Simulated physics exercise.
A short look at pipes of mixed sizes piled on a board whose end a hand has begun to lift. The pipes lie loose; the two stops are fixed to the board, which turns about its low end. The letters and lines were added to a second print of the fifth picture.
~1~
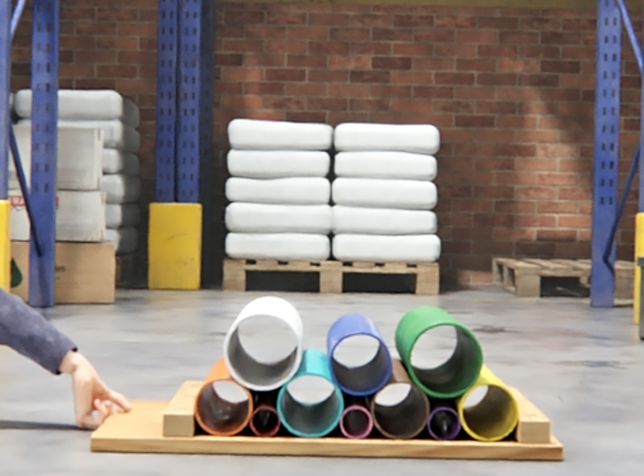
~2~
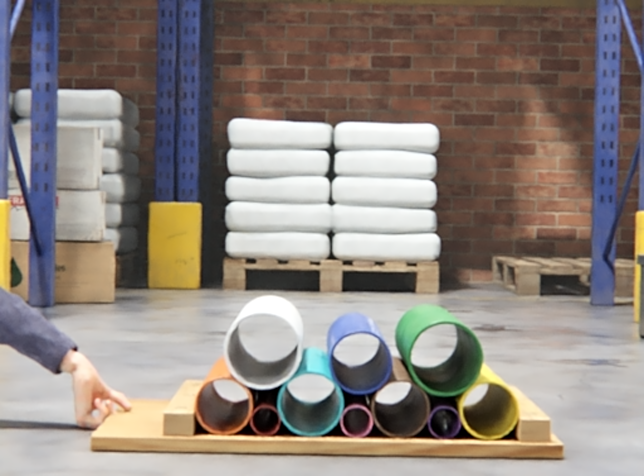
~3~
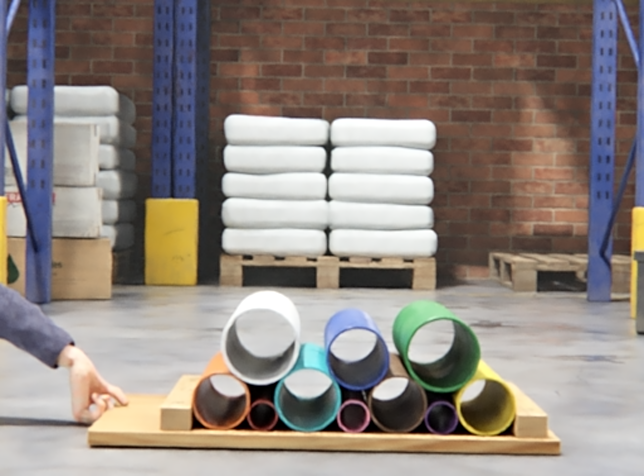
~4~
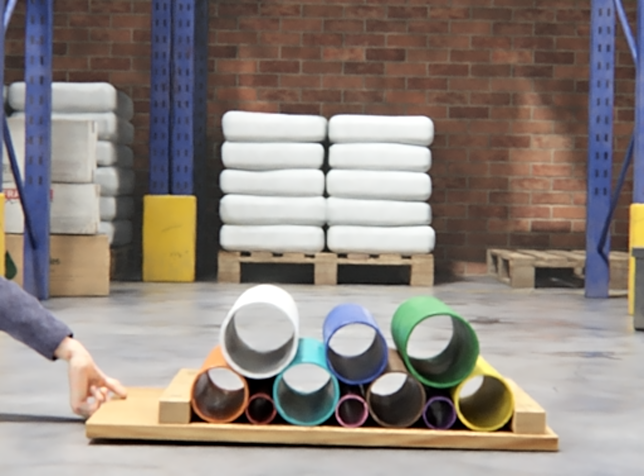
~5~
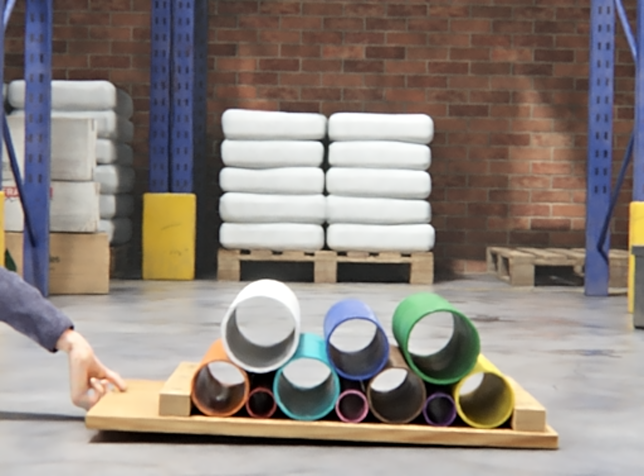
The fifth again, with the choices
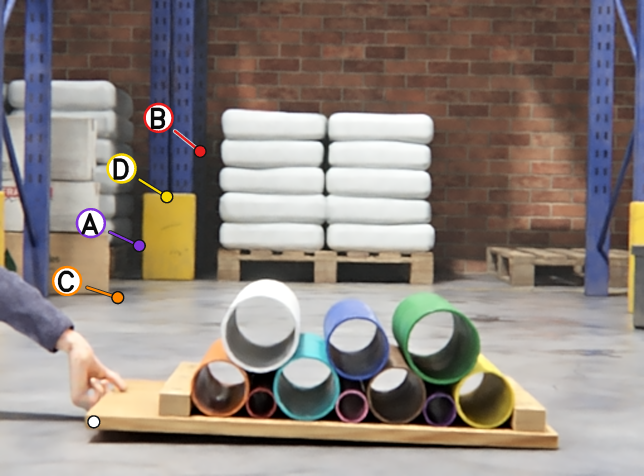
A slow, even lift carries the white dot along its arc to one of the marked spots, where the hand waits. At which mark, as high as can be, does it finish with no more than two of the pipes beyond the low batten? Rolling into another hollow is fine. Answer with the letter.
The highest mark that will do is B.
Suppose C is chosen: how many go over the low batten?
It comes to none.
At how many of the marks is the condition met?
Four of them.
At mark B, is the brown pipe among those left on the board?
The brown pipe: Yes.
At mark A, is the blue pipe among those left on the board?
The blue pipe: Yes.
On the copy, A at (140, 246); B at (200, 152); C at (118, 298); D at (167, 196); the white dot at (94, 422).
On B. First, board at 20°.
Then, board at 38°.
Finally, board at 38°, none over the low batten.
By contrast, A none over the low batten; C none over the low batten; D none over the low batten.
